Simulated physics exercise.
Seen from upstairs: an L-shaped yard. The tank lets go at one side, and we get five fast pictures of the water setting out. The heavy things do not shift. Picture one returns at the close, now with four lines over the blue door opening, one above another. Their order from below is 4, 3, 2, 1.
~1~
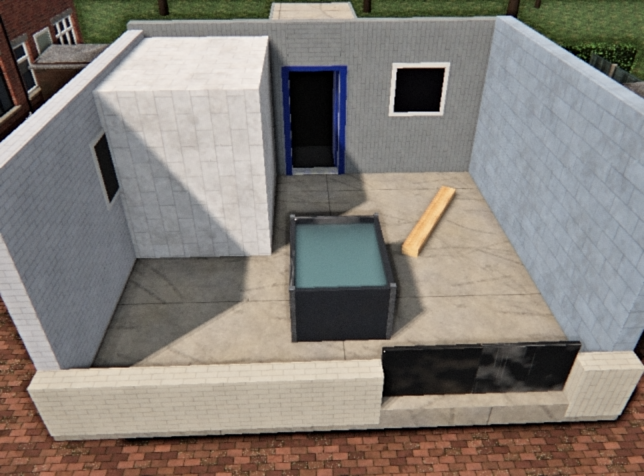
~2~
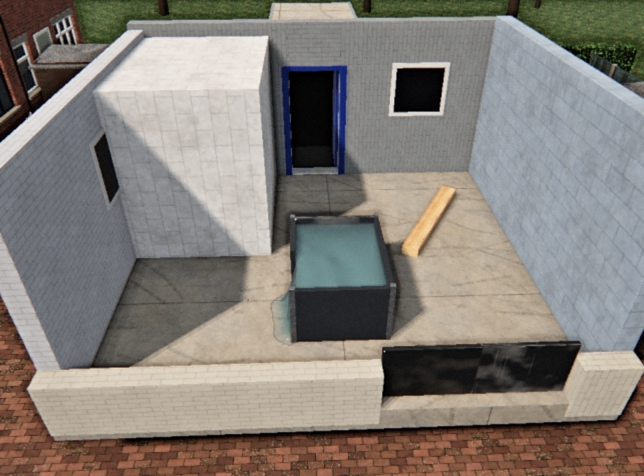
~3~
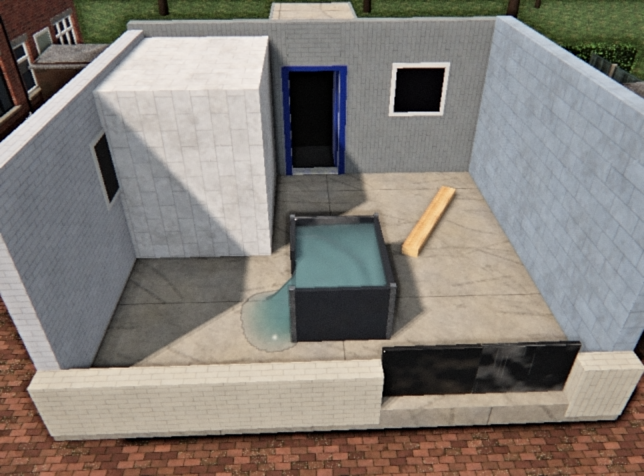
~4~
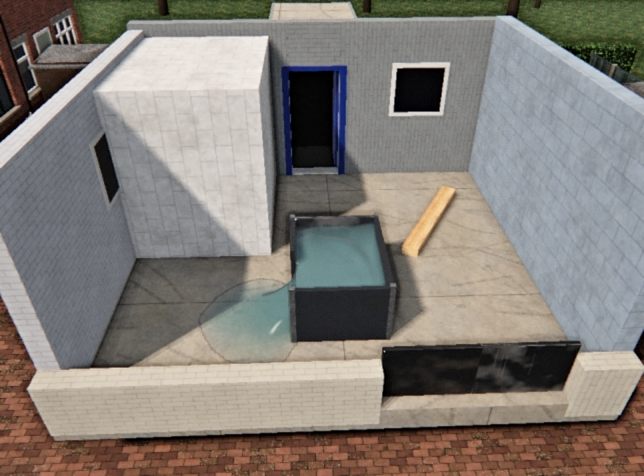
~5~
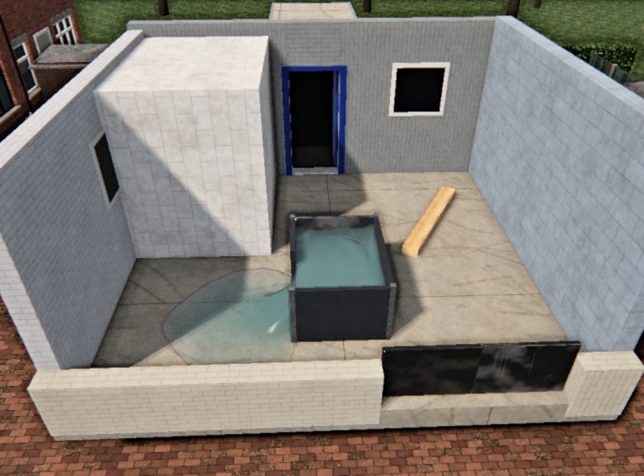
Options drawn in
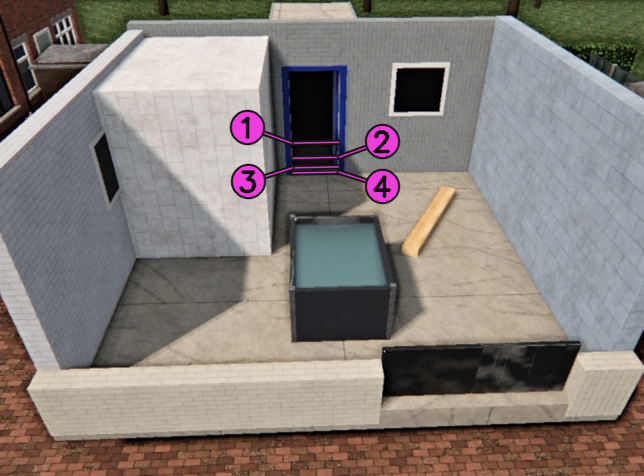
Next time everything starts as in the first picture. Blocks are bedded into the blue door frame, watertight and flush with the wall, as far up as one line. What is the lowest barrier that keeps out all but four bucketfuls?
Choose 4.
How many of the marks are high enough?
All of them.
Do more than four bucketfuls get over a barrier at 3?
No, not at all.
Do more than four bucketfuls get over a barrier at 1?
No, not at all.
On the marked copy, 1 at (315, 142); 2 at (315, 157); 3 at (315, 167); 4 at (315, 172); from the bottom up 4, 3, 2, 1.
With 1, nothing gets over.
With 2, nothing gets over.
With 3, nothing gets over.
With 4, a splash gets over, under a bucket.
